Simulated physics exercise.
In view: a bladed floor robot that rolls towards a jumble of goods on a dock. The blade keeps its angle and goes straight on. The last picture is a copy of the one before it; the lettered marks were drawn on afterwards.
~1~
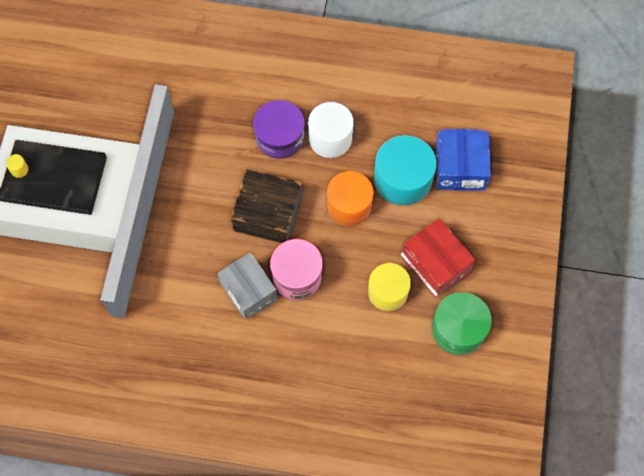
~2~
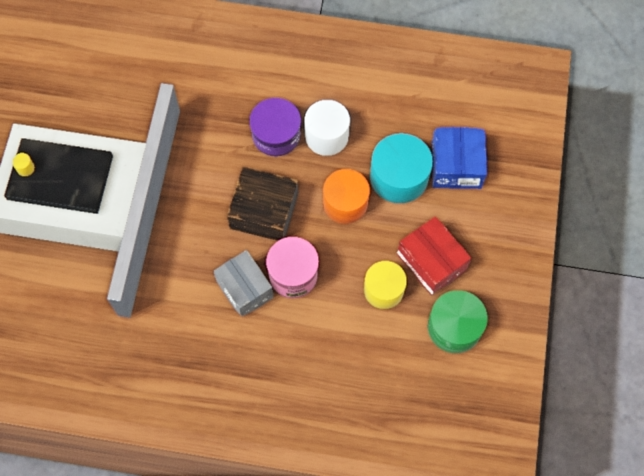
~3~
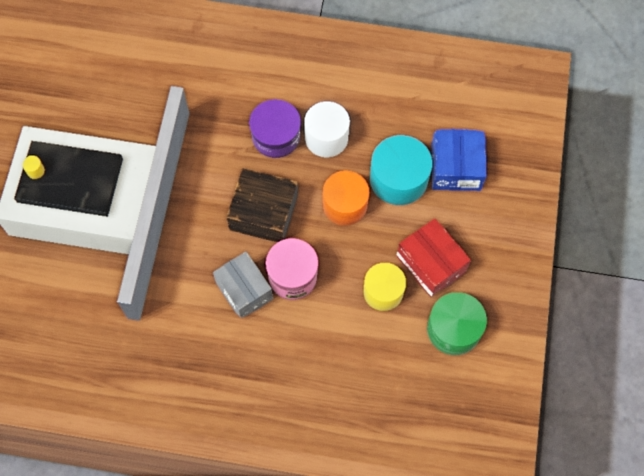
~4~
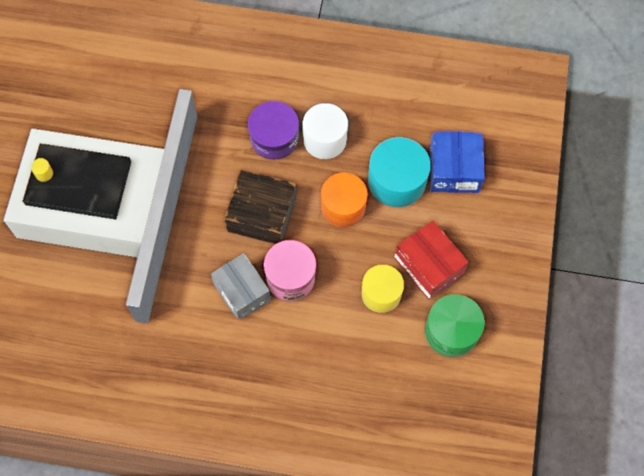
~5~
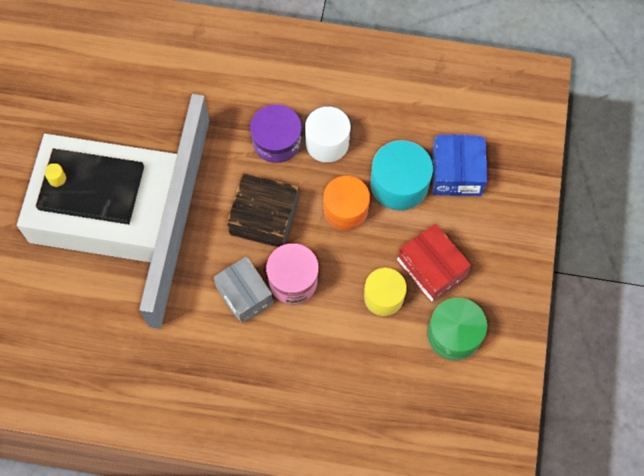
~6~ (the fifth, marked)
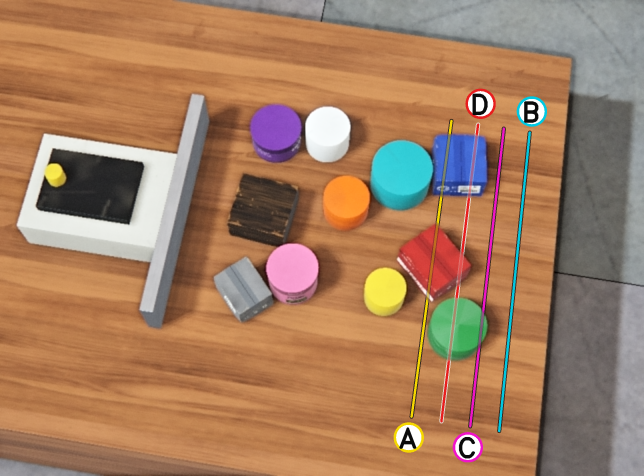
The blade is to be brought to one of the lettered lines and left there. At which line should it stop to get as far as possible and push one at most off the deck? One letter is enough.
D is the last line within the limit.
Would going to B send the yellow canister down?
Yes.
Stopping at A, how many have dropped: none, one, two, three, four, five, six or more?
By then, none.
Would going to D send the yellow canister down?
By then, no.
On the marked copy, A at (433, 260); B at (515, 273); C at (488, 269); D at (461, 265).
With D. Early on, robot (201, 203); white canister (374, 138); grey parcel (288, 319).
Further on, robot (304, 219); blue parcel (514, 153); green canister (475, 344).
At the end, robot (384, 231); red box (549, 299); orange canister (547, 246); none fallen.
As for the rest, A is within the limit but short; B drops five; C drops four.
